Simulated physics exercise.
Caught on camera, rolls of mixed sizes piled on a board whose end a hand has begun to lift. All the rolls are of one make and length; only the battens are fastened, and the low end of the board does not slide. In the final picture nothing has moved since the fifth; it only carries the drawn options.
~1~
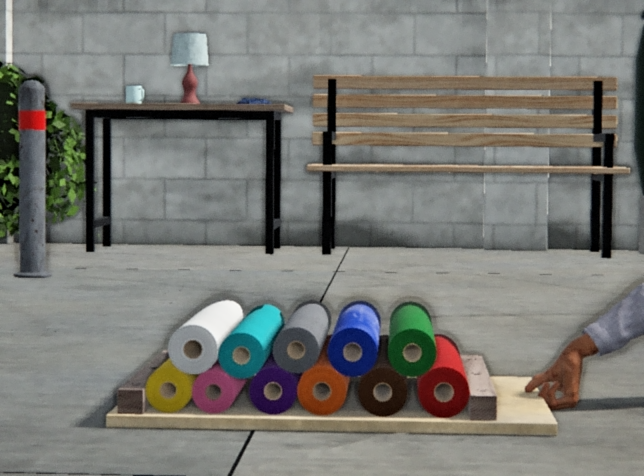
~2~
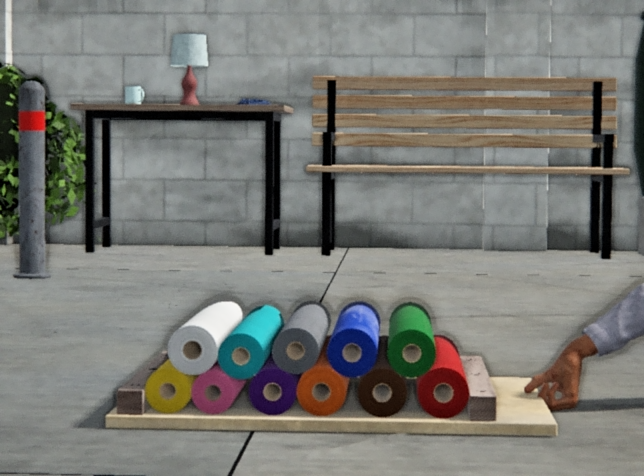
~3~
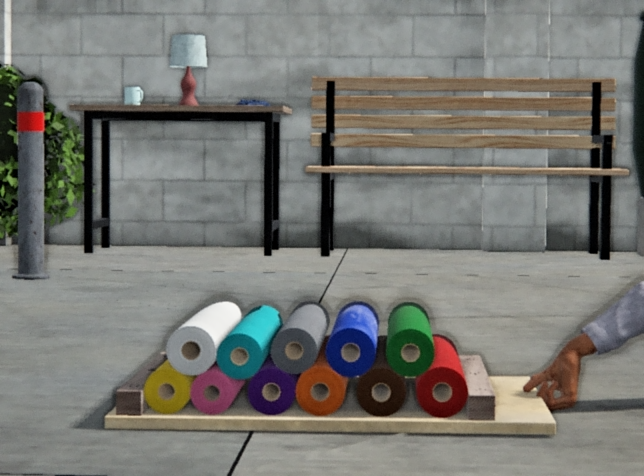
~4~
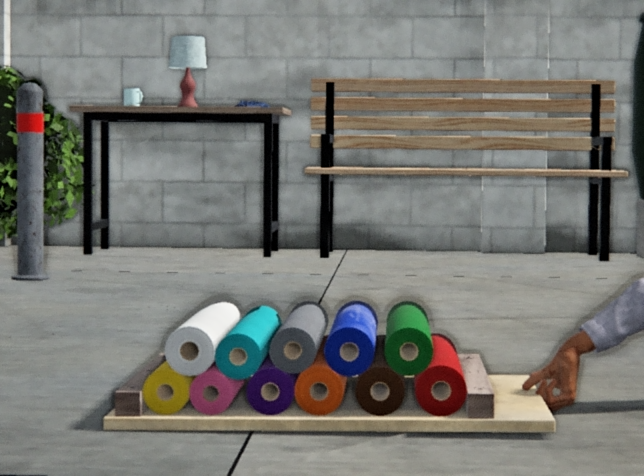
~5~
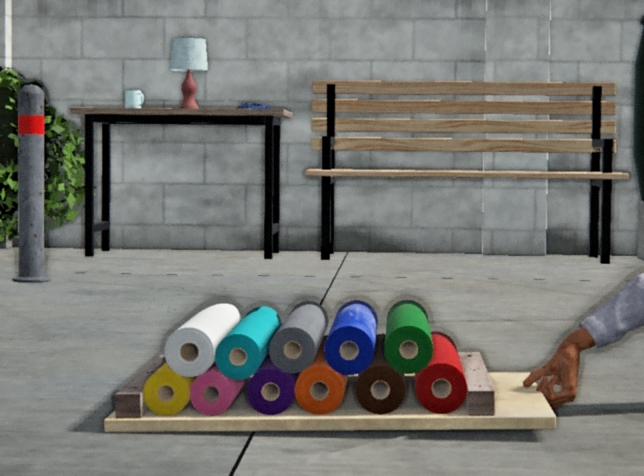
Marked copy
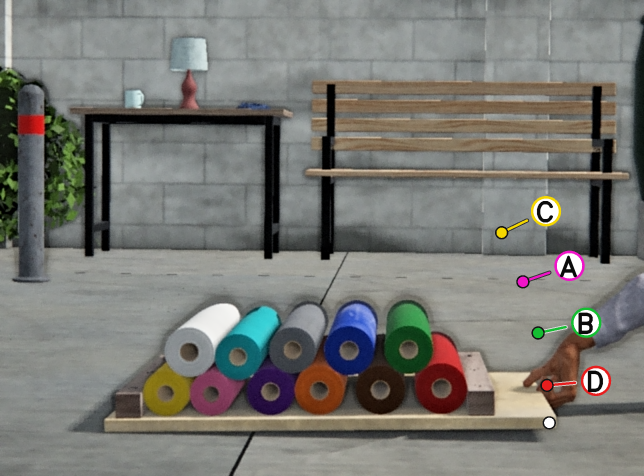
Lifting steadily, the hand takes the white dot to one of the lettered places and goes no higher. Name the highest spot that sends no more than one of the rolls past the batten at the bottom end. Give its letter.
It can be raised to A.
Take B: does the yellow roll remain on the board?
Yes, with B.
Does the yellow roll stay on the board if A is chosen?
Yes, with A.
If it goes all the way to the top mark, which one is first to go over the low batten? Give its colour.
First is the white one.
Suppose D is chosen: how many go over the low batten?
The count is none.
On the marked copy, A at (523, 282); B at (538, 333); C at (501, 233); D at (547, 385); the white dot at (549, 423).
Following A. Soon after the start, board at 14°.
Later, board at 20°.
In the end, board at 20°, one over the low batten (white).
As for the rest, B none over the low batten; C two over the low batten (white, turquoise); D none over the low batten.
